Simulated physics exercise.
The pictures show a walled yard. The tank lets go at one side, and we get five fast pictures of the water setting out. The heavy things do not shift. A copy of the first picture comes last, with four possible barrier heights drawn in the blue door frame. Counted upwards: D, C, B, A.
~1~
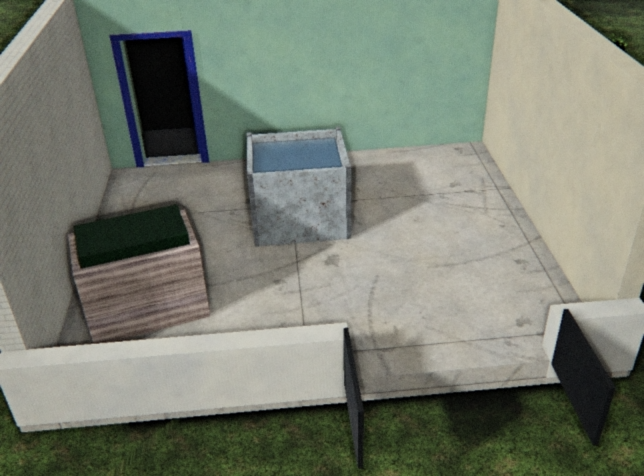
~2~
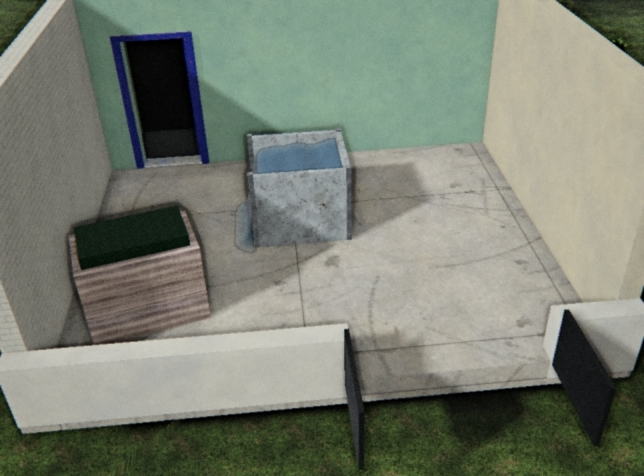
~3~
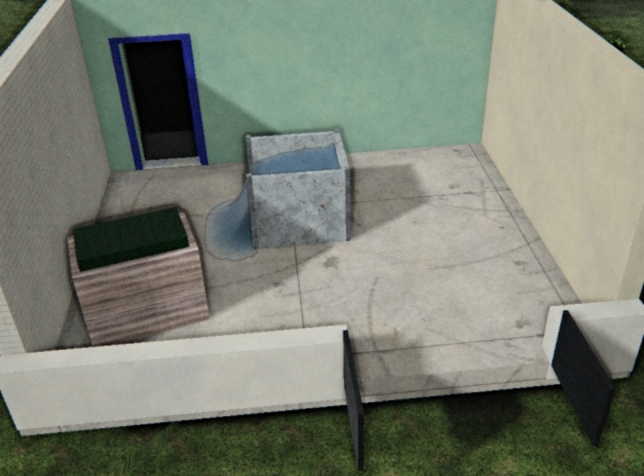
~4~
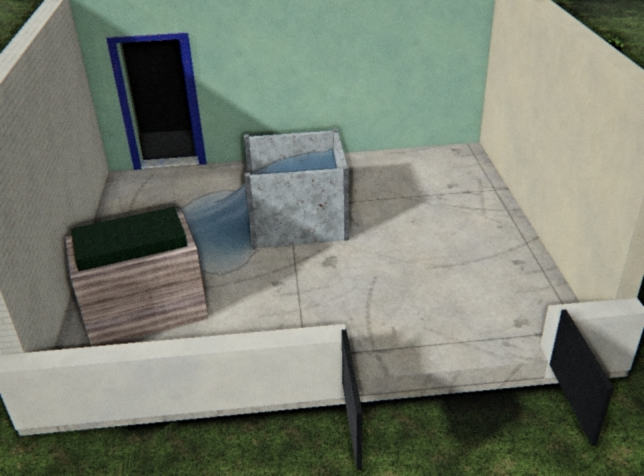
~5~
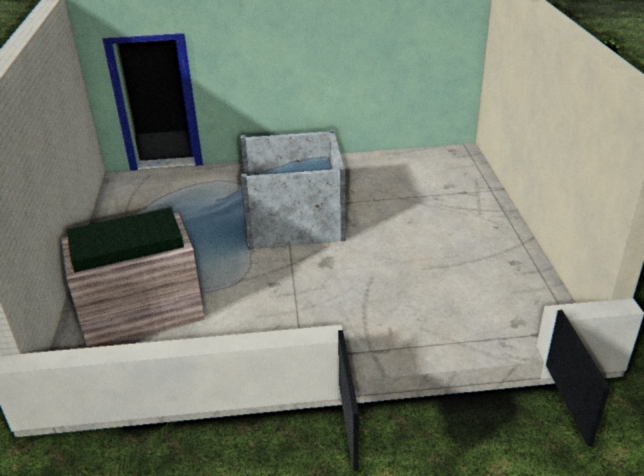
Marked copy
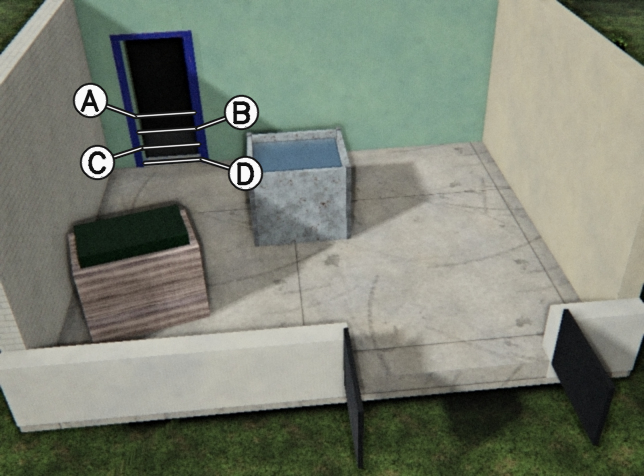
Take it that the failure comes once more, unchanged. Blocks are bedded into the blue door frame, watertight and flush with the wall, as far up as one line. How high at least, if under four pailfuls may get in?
Mark C just does it.
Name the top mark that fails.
The answer is D.
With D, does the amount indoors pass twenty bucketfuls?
No, it does not.
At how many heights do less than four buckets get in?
Three.
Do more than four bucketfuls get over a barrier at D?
Yes, that goes wrong.
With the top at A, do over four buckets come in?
No.
On the marked copy, A at (165, 114); B at (167, 130); C at (170, 146); D at (173, 161); from the bottom up D, C, B, A.
For mark A, nothing gets over.
For mark B, nothing gets over.
For mark C, nothing gets over.
For mark D, about 10 bucketfuls get in.
